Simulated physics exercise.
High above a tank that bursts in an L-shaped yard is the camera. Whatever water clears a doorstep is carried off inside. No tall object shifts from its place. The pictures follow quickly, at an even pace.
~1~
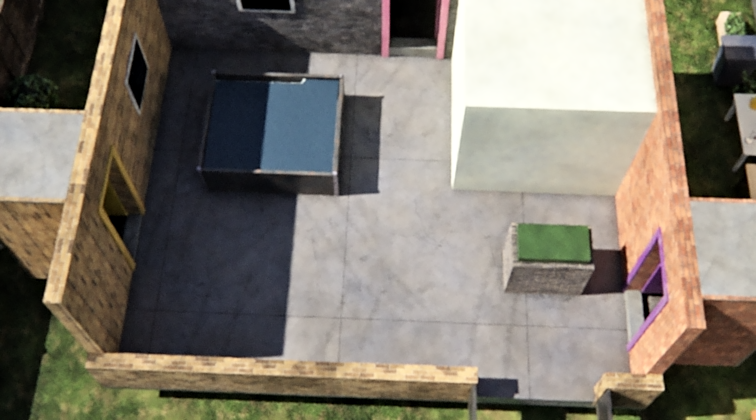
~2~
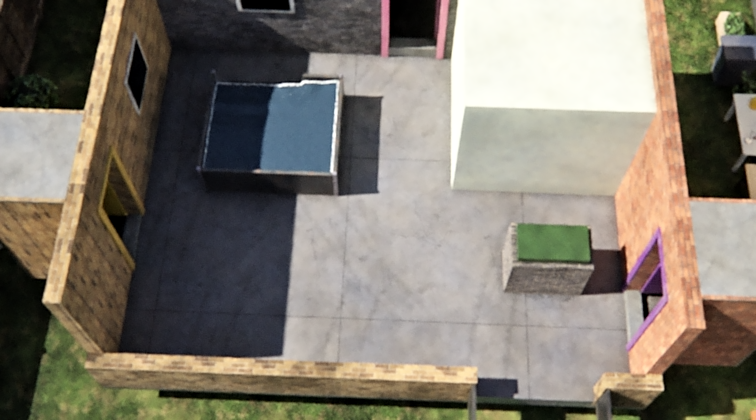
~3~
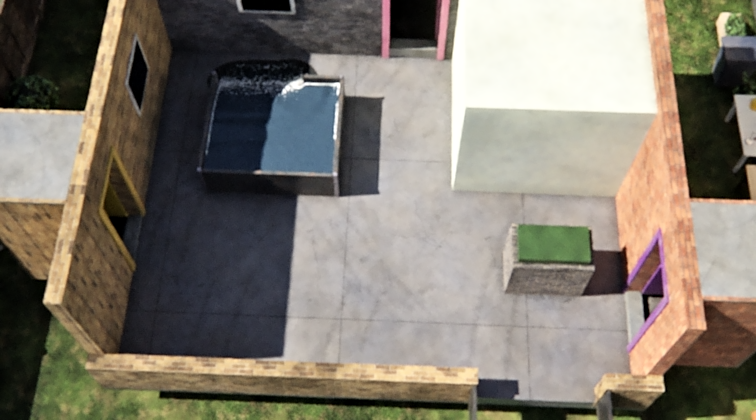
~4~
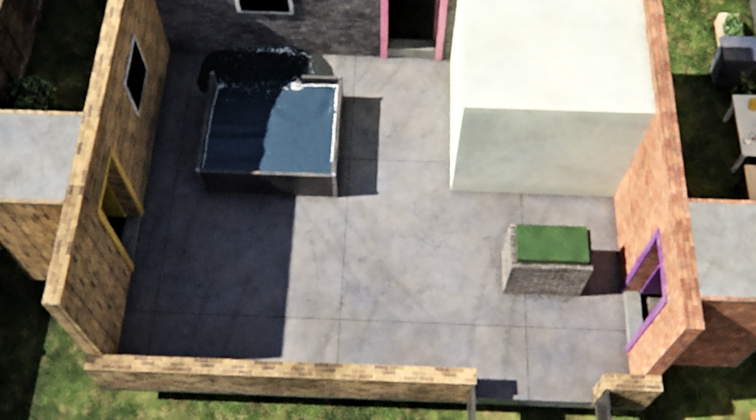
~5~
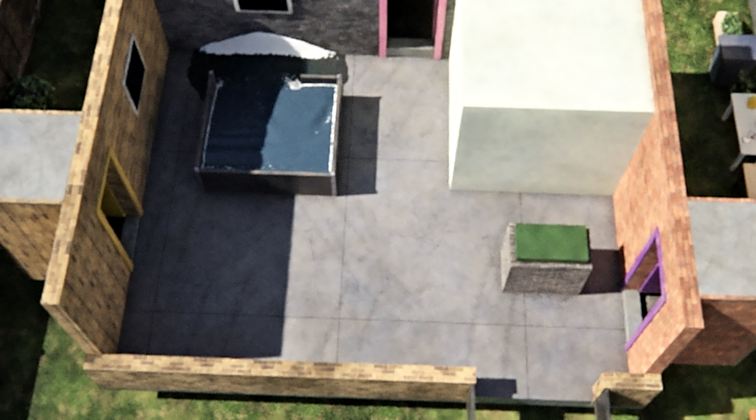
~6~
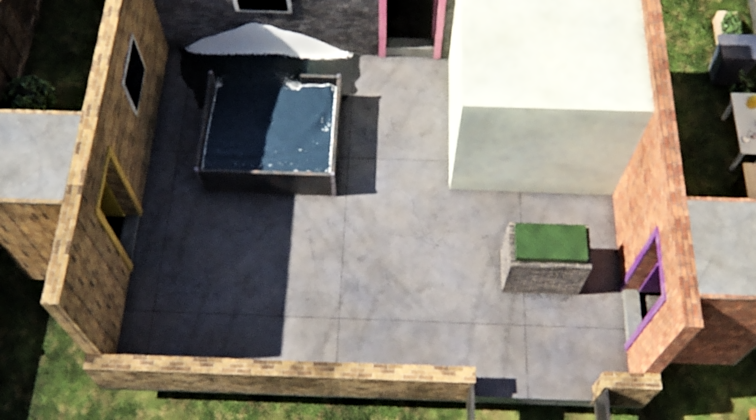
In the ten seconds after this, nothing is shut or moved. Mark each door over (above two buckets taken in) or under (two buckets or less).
Yellow door: Under. Pink door: Under. Purple door: Under.
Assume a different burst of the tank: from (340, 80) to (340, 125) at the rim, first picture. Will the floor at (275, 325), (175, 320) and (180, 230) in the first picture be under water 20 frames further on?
The first spot is spared, the second spared, the third spared.
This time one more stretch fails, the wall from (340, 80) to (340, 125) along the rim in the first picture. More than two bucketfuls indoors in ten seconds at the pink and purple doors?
Result - pink: Crosses the threshold; purple: Fails to reach it.
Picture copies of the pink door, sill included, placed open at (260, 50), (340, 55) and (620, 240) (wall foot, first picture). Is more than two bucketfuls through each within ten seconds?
Door by door, it goes clears the line, misses the line, misses the line.
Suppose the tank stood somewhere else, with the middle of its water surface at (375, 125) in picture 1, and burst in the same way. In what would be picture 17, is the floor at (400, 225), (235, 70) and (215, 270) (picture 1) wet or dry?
First one stays unwetted, next one gets inundated, last one stays unwetted.
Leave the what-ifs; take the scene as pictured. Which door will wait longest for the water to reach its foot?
That would be the door marked purple.
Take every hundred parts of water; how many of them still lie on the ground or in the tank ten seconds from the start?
My reckoning gives about 96 %.
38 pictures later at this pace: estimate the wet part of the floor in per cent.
Some 75 in a hundred.
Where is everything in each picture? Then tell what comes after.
In the first frame, still water in the open tank at (273, 124).
In the second frame, the front is at a hidden place, out from the gap on the open tank's far side.
In the third frame, the front is at a hidden place, out from the gap on the open tank's far side.
In the fourth frame, the front is at (315, 54), out from the gap on the open tank's far side.
In the fifth frame, water pours out on the open tank's far side and has run to (339, 55).
In the sixth frame, the front is at (355, 55), out from the gap on the open tank's far side.
A moment on, water covers 15 % of the floor; the yellow door not reached, the pink door wet at the sill, nothing in, the purple door not reached.
Next, water covers 25 % of the floor; the yellow door not reached, the pink door wet at the sill, nothing in, the purple door not reached.
Then, water covers 50 % of the floor; the yellow door wet at the sill, nothing in, the pink door wet at the sill, nothing in, the purple door not reached.
Later, water covers 75 % of the floor; the yellow door wet at the sill, nothing in, the pink door wet at the sill, nothing in, the purple door not reached.
In the end, water covers 95 % of the floor; the yellow door under two buckets in, the pink door wet at the sill, nothing in, the purple door wet at the sill, nothing in.
